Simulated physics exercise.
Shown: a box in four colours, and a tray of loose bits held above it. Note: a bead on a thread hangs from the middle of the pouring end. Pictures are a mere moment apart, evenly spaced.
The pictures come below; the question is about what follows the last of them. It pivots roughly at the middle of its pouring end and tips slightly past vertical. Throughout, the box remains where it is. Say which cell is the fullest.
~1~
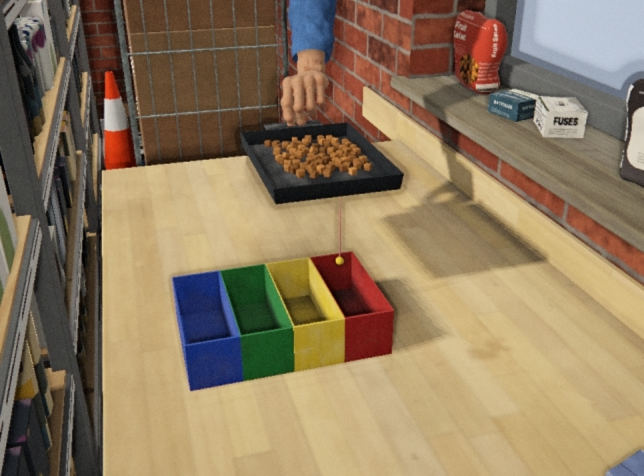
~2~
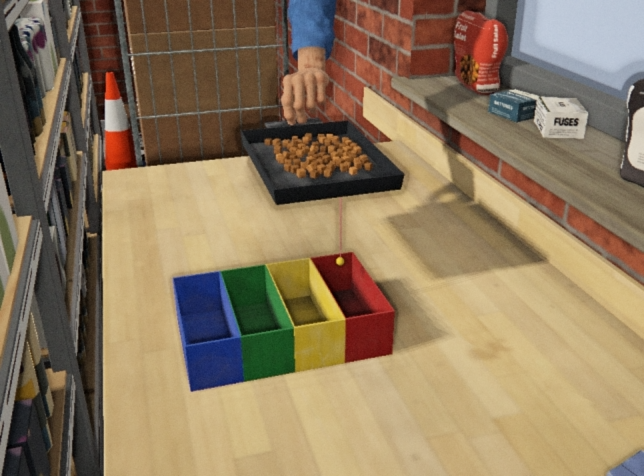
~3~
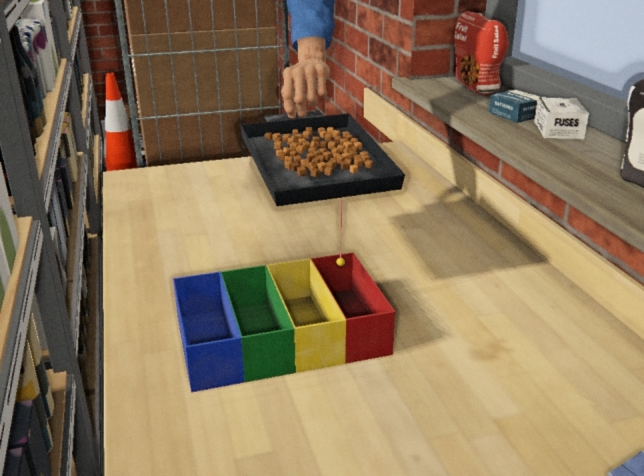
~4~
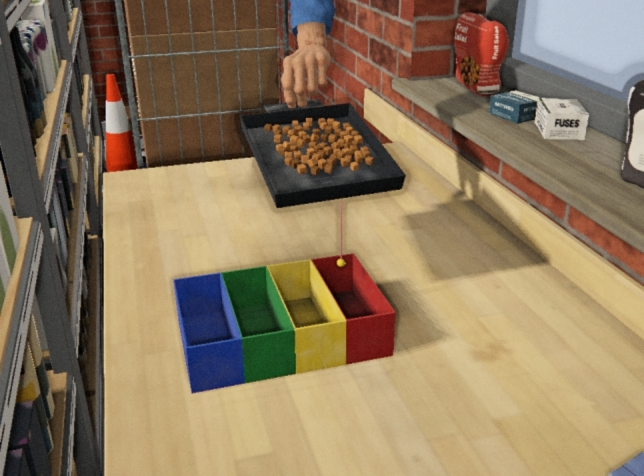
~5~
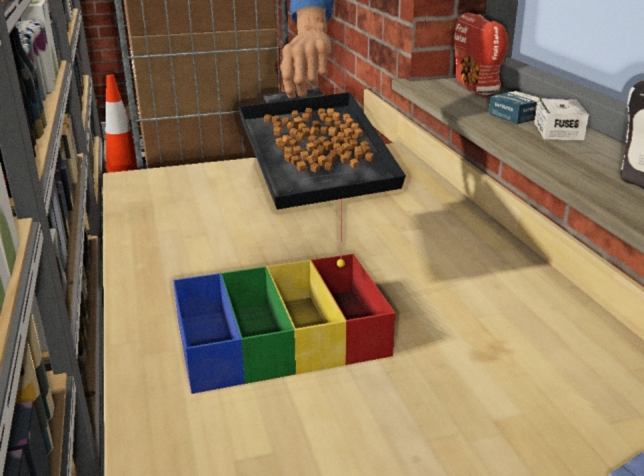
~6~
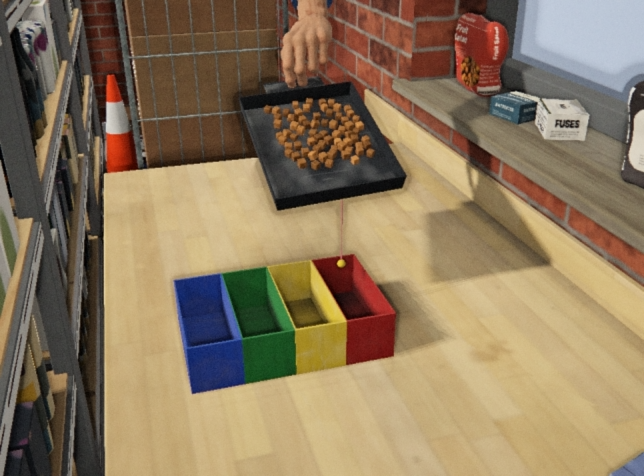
The yellow cell is the fullest.
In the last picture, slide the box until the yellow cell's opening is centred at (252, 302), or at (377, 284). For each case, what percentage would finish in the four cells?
You'd see around 60 per cent and then around 100 per cent.
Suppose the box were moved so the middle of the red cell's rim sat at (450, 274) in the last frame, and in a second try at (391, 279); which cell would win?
The blue one, and then green.
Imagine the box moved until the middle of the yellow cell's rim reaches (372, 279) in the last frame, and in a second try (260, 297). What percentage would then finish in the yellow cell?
Trial 1 about 20 %, trial 2 about 20 %.
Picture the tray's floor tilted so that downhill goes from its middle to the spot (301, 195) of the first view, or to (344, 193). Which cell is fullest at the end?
At the first place the yellow one, at the second red.
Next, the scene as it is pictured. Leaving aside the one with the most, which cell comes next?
The red one.
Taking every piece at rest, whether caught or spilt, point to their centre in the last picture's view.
It settles centred around (319, 345).
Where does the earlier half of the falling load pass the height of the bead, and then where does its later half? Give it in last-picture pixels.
First close to (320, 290), next close to (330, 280).
Soon after the last picture, tray tipped steeply; nearly all on the tray; a stray few falling or outside the box.
A little later, tray tipped right over; most on the tray; a small part in the yellow cell; a stray few in the red cell; a small part falling or outside the box.
Later still, tray tipped past a quarter turn; about half in the yellow cell; about a third in the red cell; a small part in the green cell; a small part falling or outside the box.
By the end, tray tipped past a quarter turn; about half in the yellow cell; about a third in the red cell; a small part in the green cell; none in the blue cell; a small part outside the box.
